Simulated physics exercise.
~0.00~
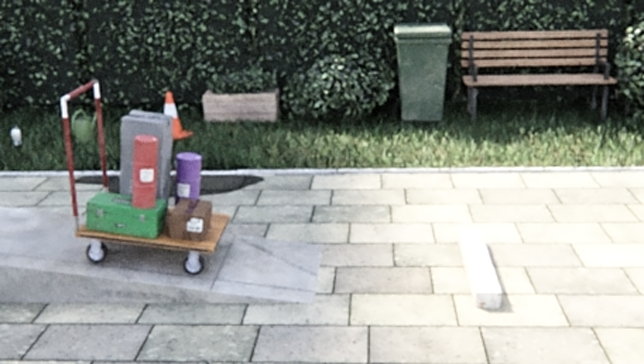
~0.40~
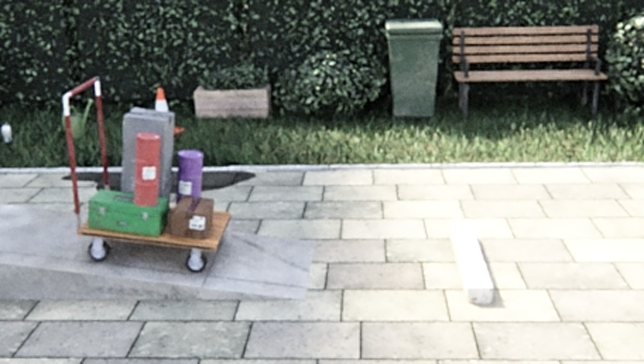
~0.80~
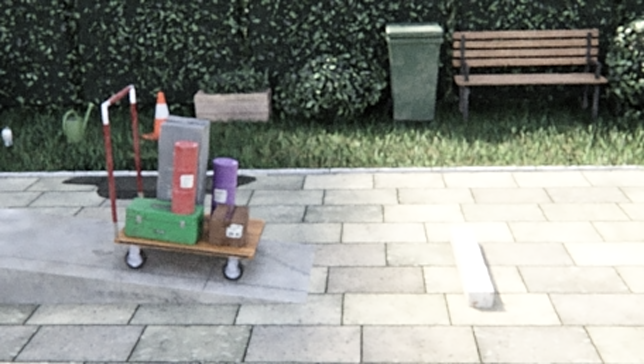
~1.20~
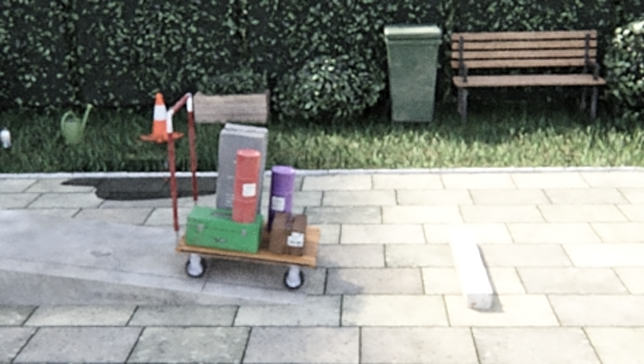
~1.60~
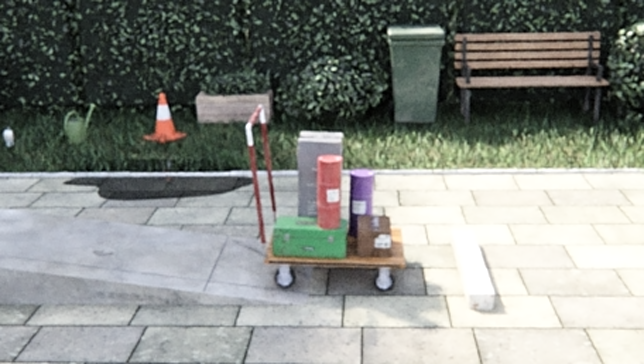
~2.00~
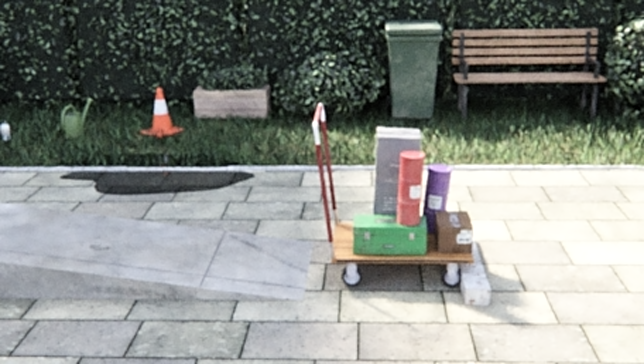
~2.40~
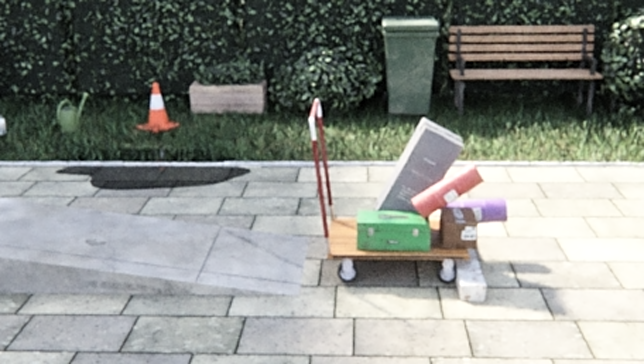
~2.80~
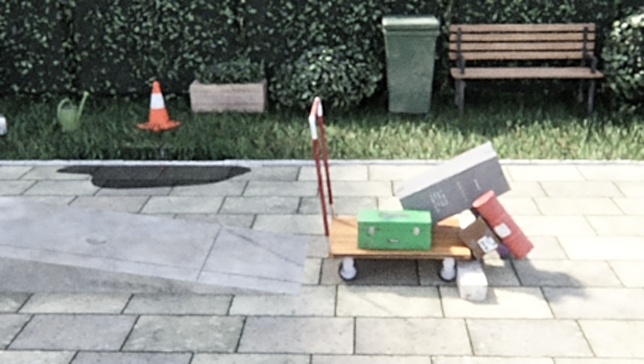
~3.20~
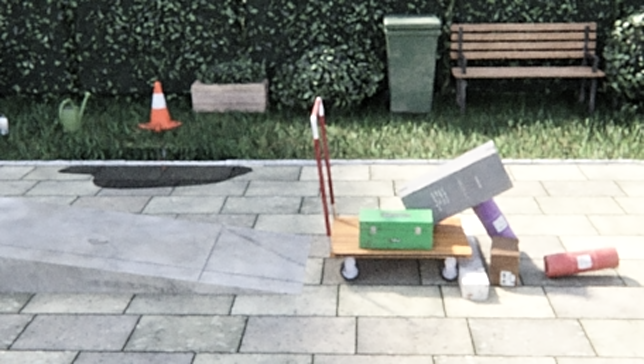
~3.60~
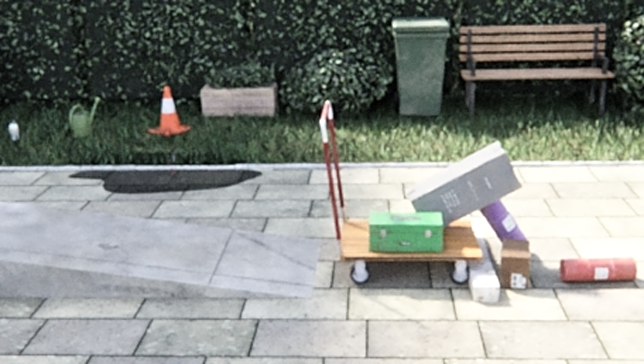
A loaded trolley rolled down a low ramp and across the paving until it stopped at a kerb, sending the red and purple canisters and brown box tumbling off, while the grey box toppled onto its side and the green toolbox stayed upright aboard.
